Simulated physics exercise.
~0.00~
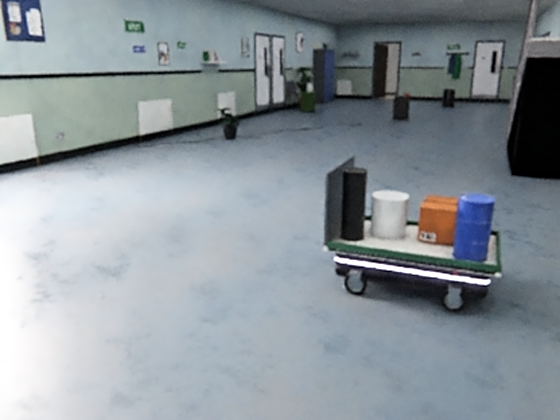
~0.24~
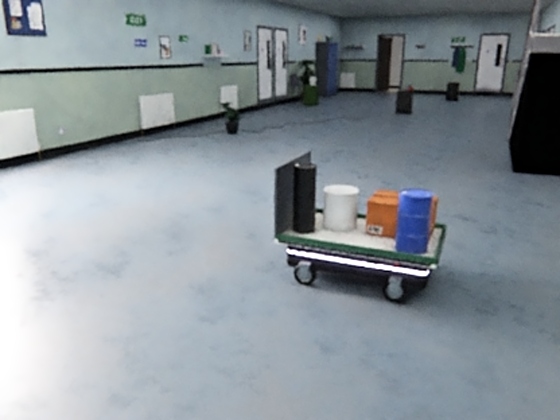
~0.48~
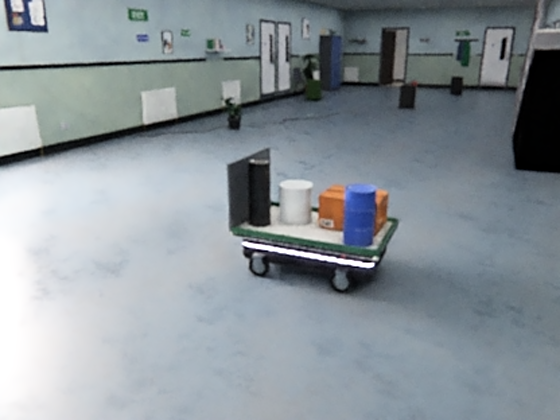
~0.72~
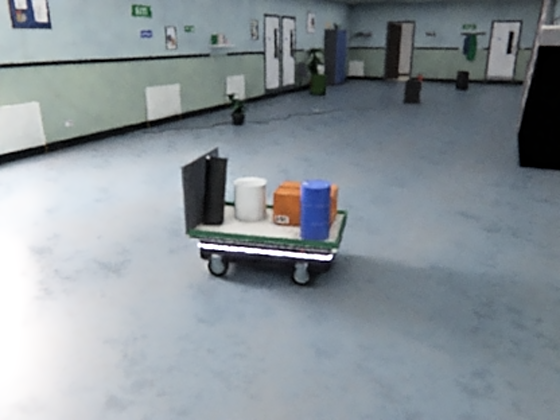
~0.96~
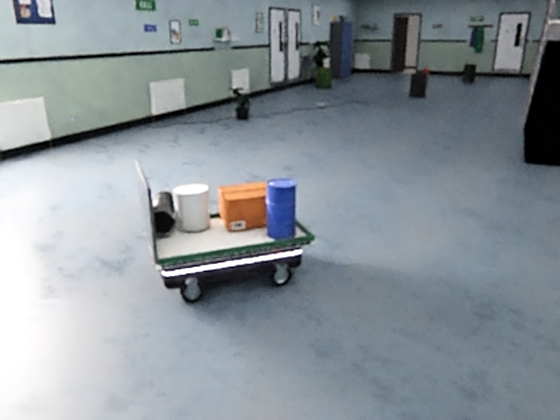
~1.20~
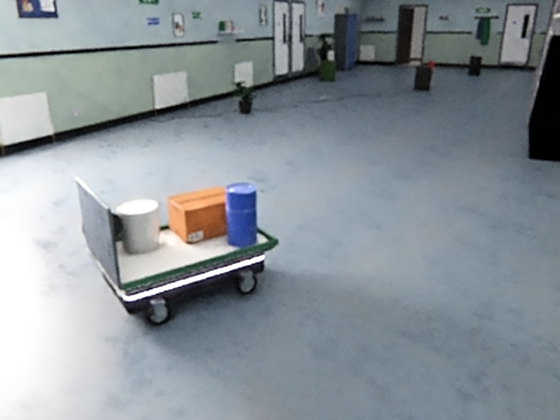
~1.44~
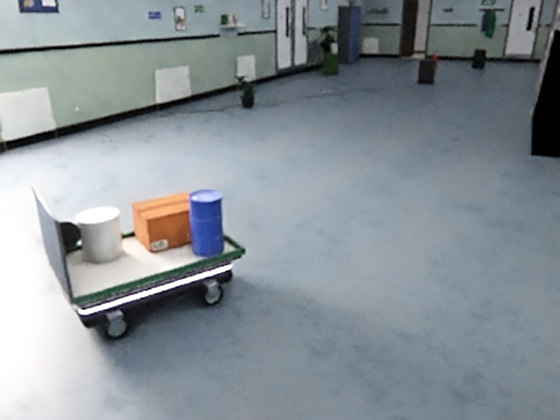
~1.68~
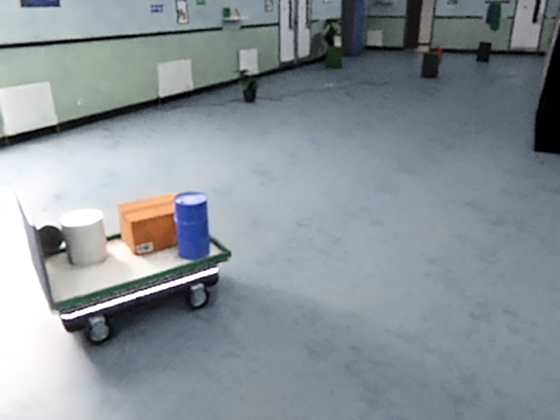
A cart carrying two canisters, a pail and an orange box rolls left while turning, its black canister toppling onto its side.
